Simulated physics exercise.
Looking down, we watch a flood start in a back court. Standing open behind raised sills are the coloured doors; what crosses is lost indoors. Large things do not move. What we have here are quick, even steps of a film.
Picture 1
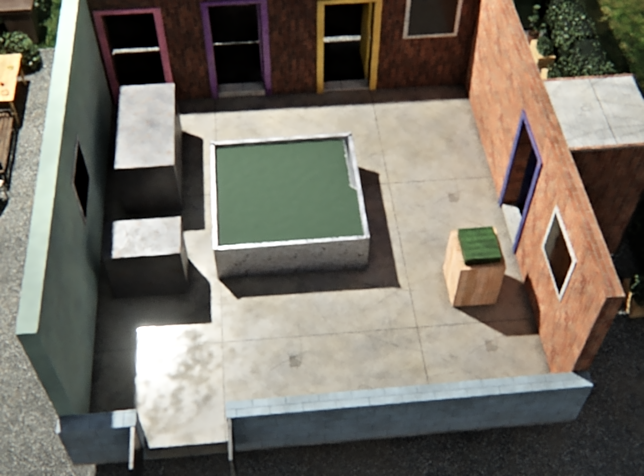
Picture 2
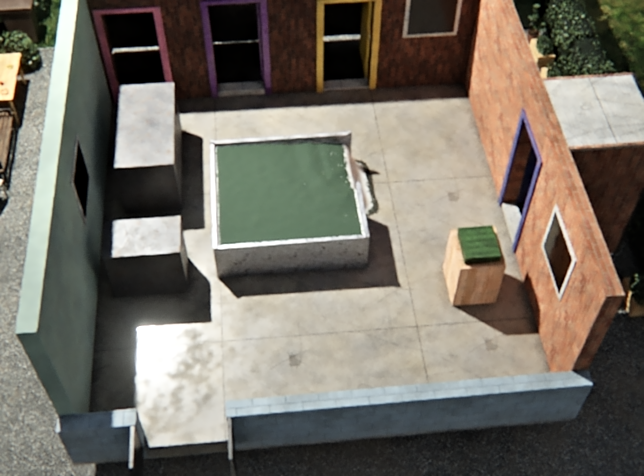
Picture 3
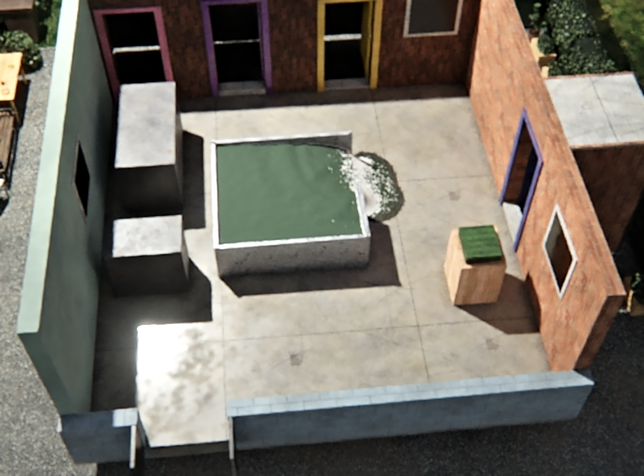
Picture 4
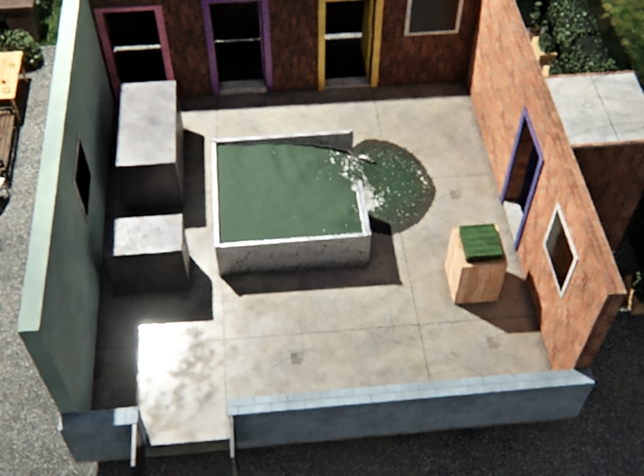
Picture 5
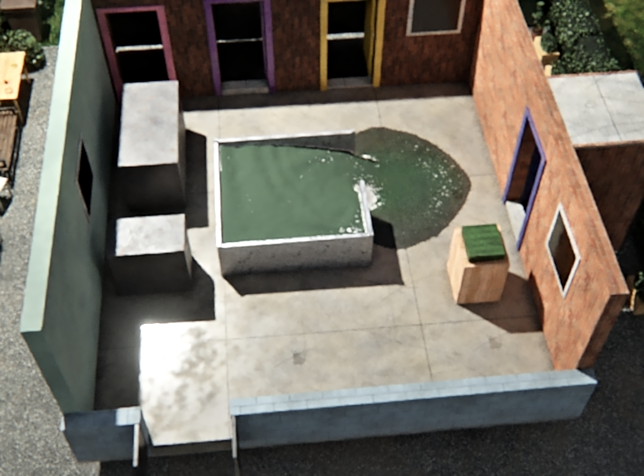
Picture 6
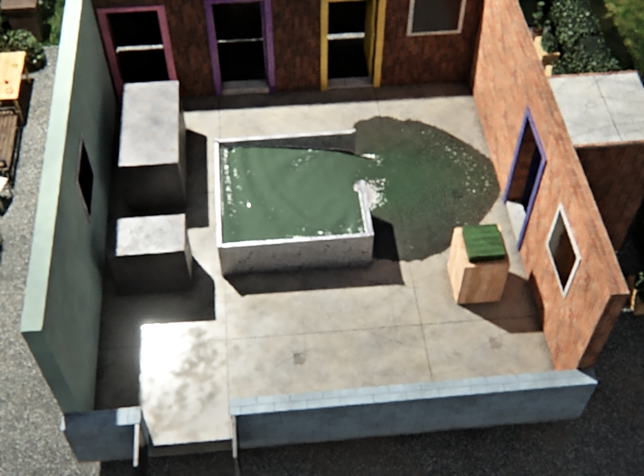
Green water breaks out through the right side of a raised, white-rimmed tank in a walled courtyard seen from high above, foaming at the gap and spreading rightward in a widening dark pool across the pale paving. Pink, purple and yellow door surrounds line the back wall, with grey blocks at left and a green-topped tan box at right. The pool nears the brick right wall while the view stays almost still.
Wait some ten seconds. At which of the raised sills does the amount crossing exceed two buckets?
In order: The purple door stays inside what's allowed there, the pink door goes beyond what's allowed there, the blue door goes beyond what's allowed there, the yellow door goes beyond what's allowed there.
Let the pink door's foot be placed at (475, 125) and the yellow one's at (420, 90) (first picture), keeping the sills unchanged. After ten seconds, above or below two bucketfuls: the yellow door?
Yellow: Exceeds the limit.
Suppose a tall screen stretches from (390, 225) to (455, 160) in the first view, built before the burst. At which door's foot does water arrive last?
Final one: The pink-painted one.
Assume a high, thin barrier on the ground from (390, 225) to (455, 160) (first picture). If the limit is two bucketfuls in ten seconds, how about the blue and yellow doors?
As I read it, the blue door remains below while the yellow door ends up above.
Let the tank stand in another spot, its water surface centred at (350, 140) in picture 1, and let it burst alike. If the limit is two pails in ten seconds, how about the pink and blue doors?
Result - pink door ends up above, blue door ends up below.
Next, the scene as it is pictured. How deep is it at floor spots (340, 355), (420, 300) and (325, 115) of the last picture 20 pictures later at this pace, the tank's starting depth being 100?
Some 0, 0 and 10 in a hundred.
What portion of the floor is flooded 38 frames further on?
I reckon 80 per cent or so.
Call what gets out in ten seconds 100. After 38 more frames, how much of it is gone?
Result, approximate: 70 per cent.
A moment on, water covers 20 % of the floor; the purple door not reached, the pink door not reached, the blue door under two buckets in, the yellow door not reached.
Next, water covers 25 % of the floor; the purple door not reached, the pink door not reached, the blue door over two buckets in, the yellow door wet at the sill, nothing in.
Then, water covers 40 % of the floor; the purple door not reached, the pink door not reached, the blue door far over two buckets in, the yellow door under two buckets in.
Later, water covers 80 % of the floor; the purple door wet at the sill, nothing in, the pink door under two buckets in, the blue door far over two buckets in, the yellow door over two buckets in.
In the end, water covers 95 % of the floor; the purple door wet at the sill, nothing in, the pink door over two buckets in, the blue door far over two buckets in, the yellow door over two buckets in.
